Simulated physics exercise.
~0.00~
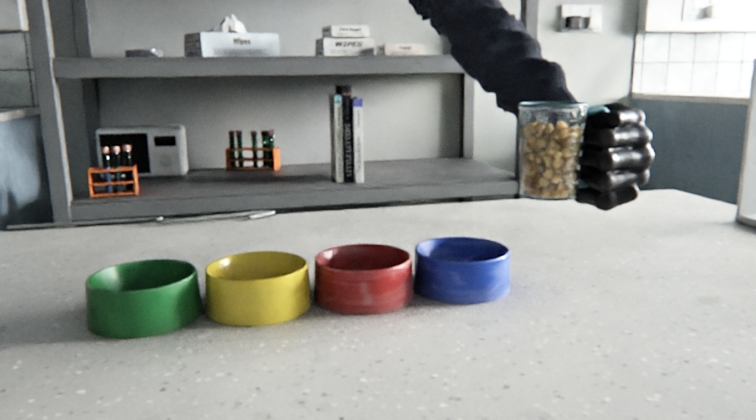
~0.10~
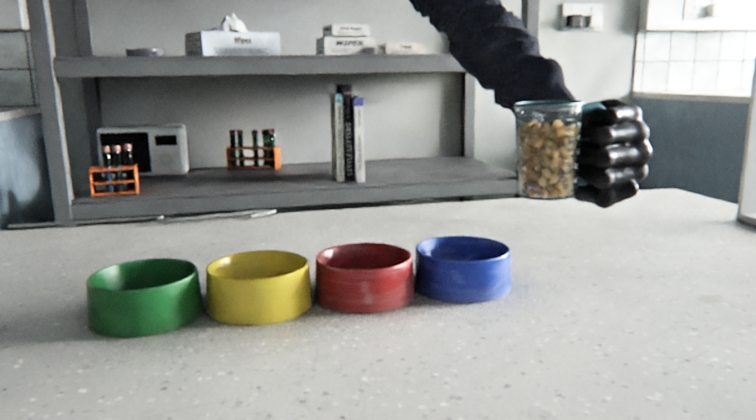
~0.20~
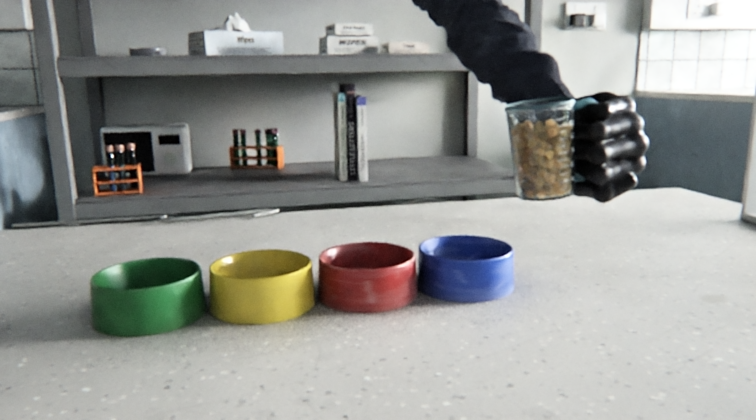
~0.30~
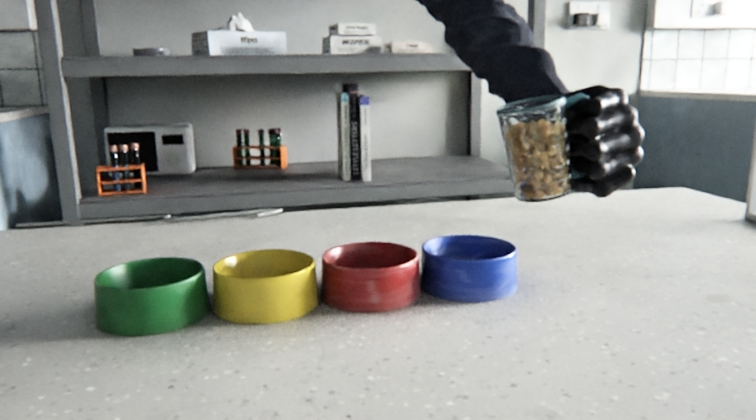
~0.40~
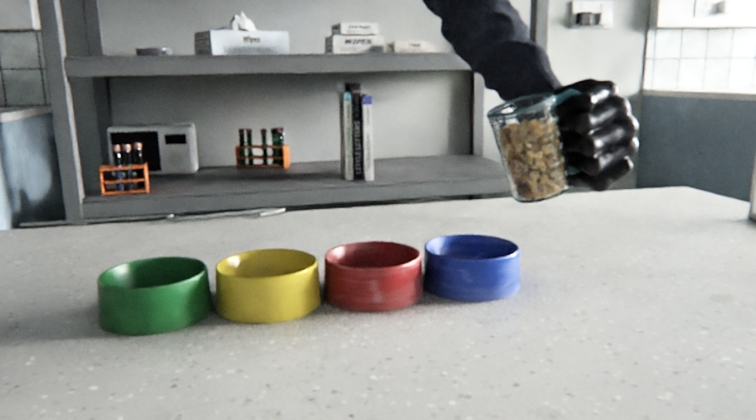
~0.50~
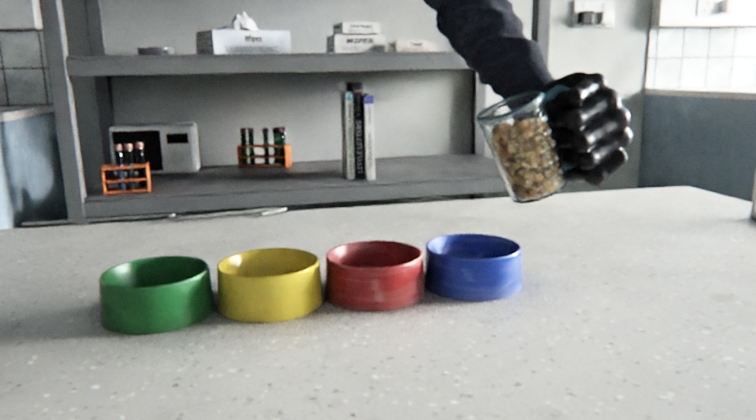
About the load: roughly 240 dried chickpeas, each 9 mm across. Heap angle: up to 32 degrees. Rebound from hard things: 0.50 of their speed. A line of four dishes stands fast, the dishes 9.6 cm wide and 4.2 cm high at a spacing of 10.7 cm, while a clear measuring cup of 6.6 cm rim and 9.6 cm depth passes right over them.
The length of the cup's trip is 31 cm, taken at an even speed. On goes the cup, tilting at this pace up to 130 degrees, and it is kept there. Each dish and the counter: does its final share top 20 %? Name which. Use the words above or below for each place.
Red dish: Below; blue dish: Below; green dish: Below; yellow dish: Above; counter: Below.
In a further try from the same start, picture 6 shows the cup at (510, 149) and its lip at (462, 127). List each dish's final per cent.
Red: 0 / blue: 0 / green: 0 / yellow: 90.
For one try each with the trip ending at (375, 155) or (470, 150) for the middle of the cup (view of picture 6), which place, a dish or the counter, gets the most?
First try: Yellow; second try: Red.
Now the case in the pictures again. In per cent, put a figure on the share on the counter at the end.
I'd reckon around 5 per cent.
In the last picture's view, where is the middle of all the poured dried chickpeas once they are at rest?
Close to pixel (269, 283).
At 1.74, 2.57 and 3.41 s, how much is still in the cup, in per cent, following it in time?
Close to 100, 15 and 0 per cent respectively.
Then, at 1.74 s, tilt 86 degrees; cup holds 100 %.
After 2.57 s, tilt 128 degrees; cup holds 15 %, yellow 80 %.
After 3.41 s, tilt 130 degrees; cup holds 0 %, yellow 95 %.
At rest (3.7 s), red 0 %, blue 0 %, green 0 %, yellow 95 %, counter 5 %.
